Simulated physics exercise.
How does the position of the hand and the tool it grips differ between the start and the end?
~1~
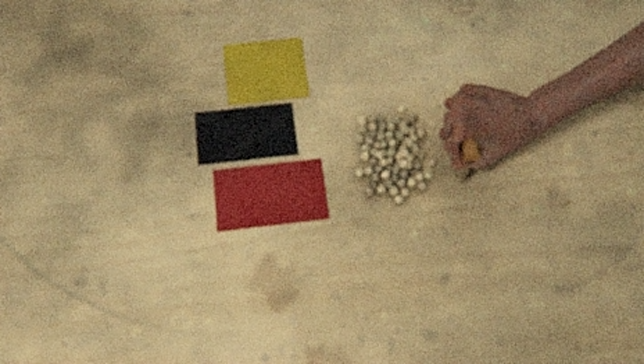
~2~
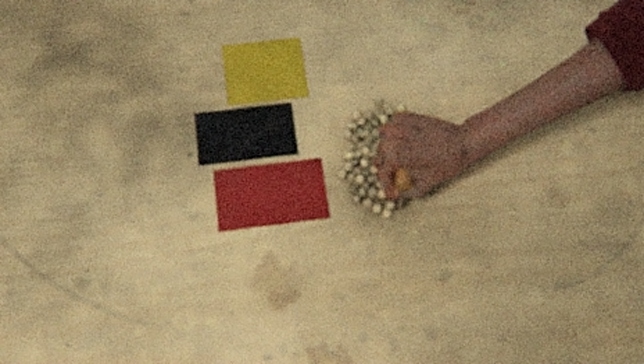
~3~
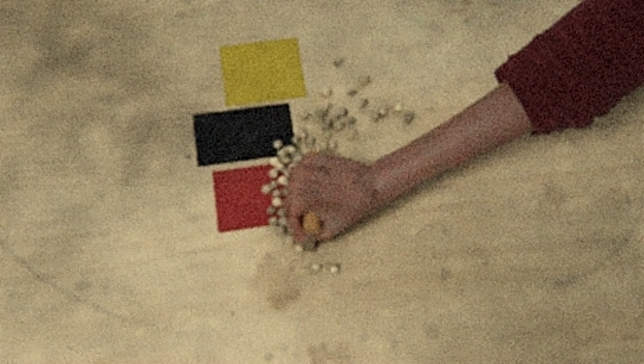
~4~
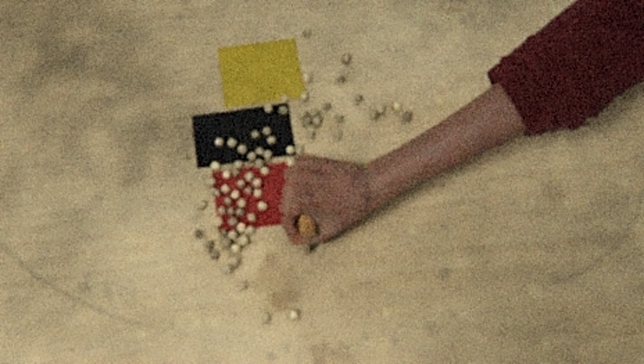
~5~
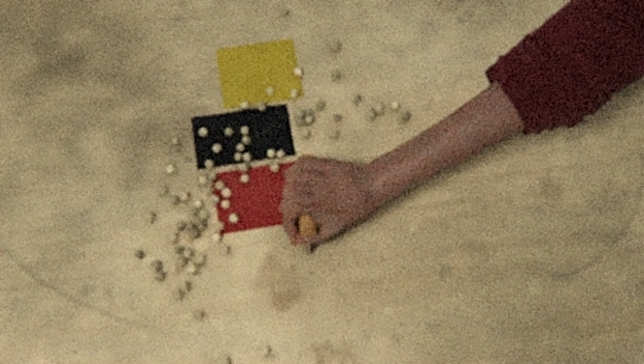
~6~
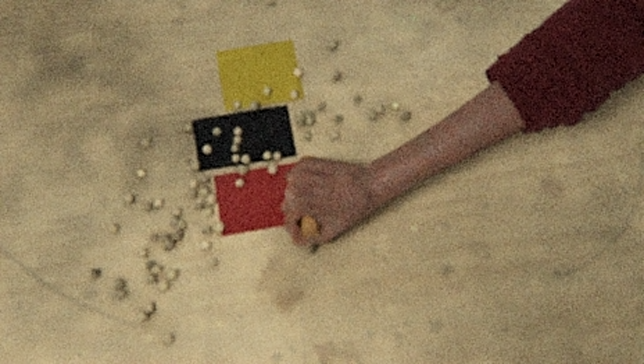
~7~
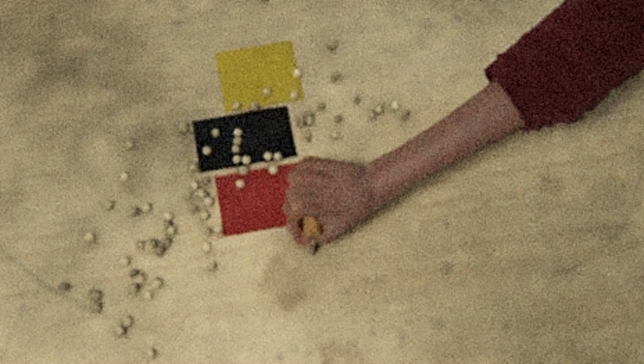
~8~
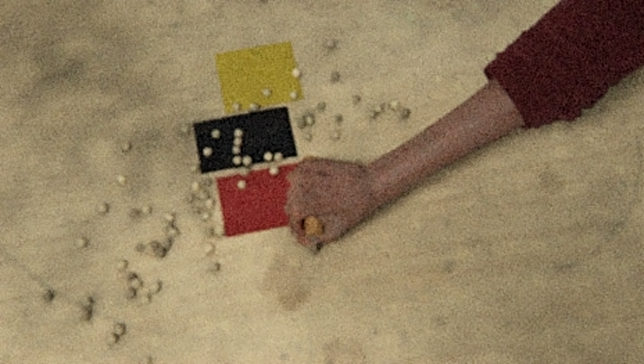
At the start the hand and its tool are to the right of the heaped nuts, clear of the mats. By the end they are further left and slightly lower, resting at the right side of the red mat.
